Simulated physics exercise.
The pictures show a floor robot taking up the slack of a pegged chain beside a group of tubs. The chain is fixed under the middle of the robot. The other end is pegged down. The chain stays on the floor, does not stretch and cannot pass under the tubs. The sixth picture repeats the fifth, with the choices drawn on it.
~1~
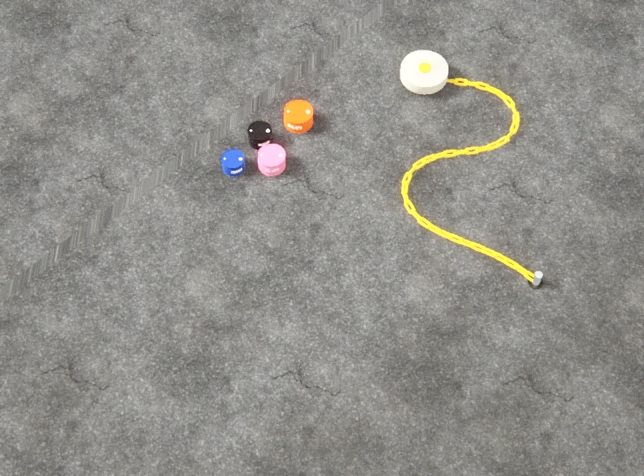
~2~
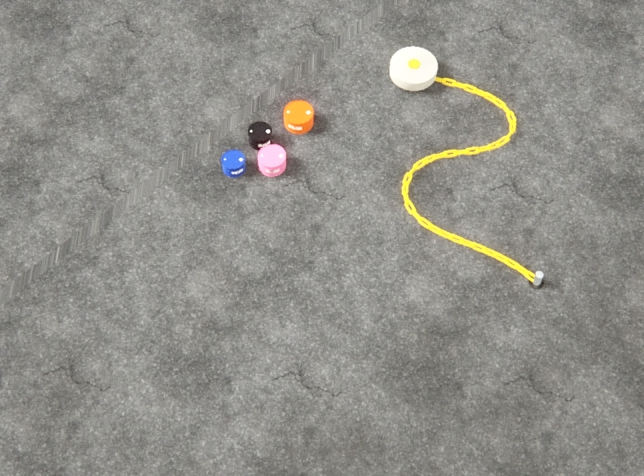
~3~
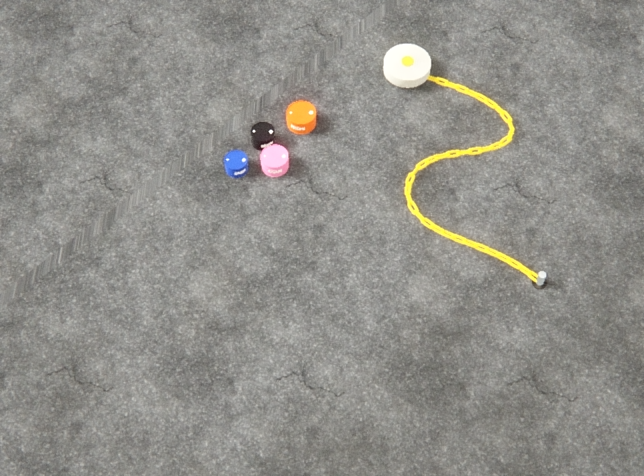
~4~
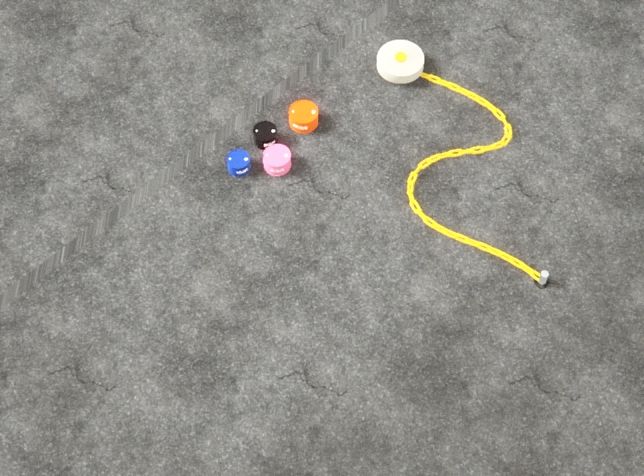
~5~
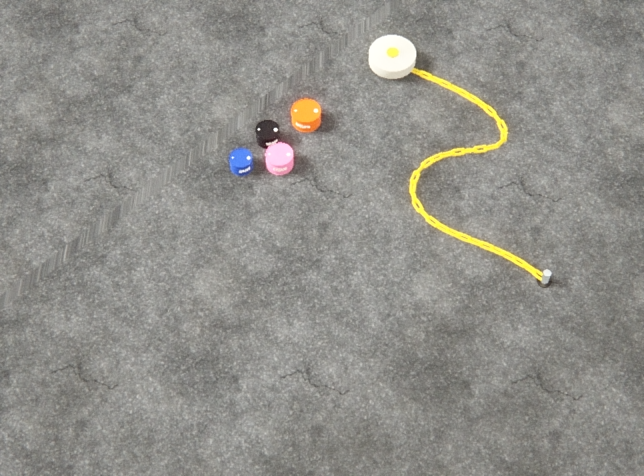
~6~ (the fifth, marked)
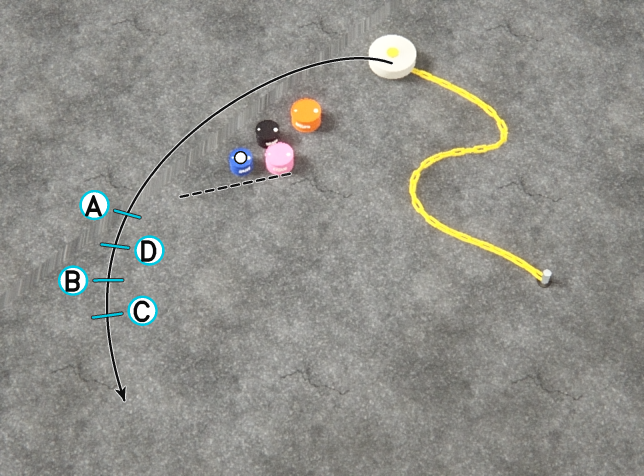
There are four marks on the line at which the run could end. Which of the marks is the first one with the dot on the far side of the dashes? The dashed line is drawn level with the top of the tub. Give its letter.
Up to mark D.
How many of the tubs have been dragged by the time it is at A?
Four.
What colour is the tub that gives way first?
The orange tub.
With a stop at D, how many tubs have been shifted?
Four.
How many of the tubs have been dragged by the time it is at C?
Four.
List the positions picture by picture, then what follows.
Peg (537, 279); blue tub (233, 163); pink tub (272, 160), in the first picture.
Robot (413, 70); black tub (260, 136), in the second picture.
Robot (407, 67); blue tub (236, 164), in the third picture.
Robot (400, 63); orange tub (304, 117), in the fourth picture.
Robot (392, 58); peg (546, 277); blue tub (241, 162); pink tub (280, 159), in the fifth picture.
On the marked copy, A at (127, 214); B at (108, 280); C at (107, 316); D at (115, 246); the dashed line at (237, 185); the route from (392, 63) via (166, 158) to (124, 400); the white dot at (241, 158).
Taking D. A third of the way, robot (271, 76); blue tub (241, 162).
Two thirds of the way, robot (168, 149); blue tub (241, 162); orange tub (303, 124).
When it is over, robot (113, 242); blue tub (236, 202); pink tub (266, 217); orange tub (287, 199); black tub (259, 195); the dot on the blue tub is over the dashed line.
As for the rest, A leaves the dotted tub short, at (239, 178); B does it too, but is farther than needed; C does it too, but is farther than needed.
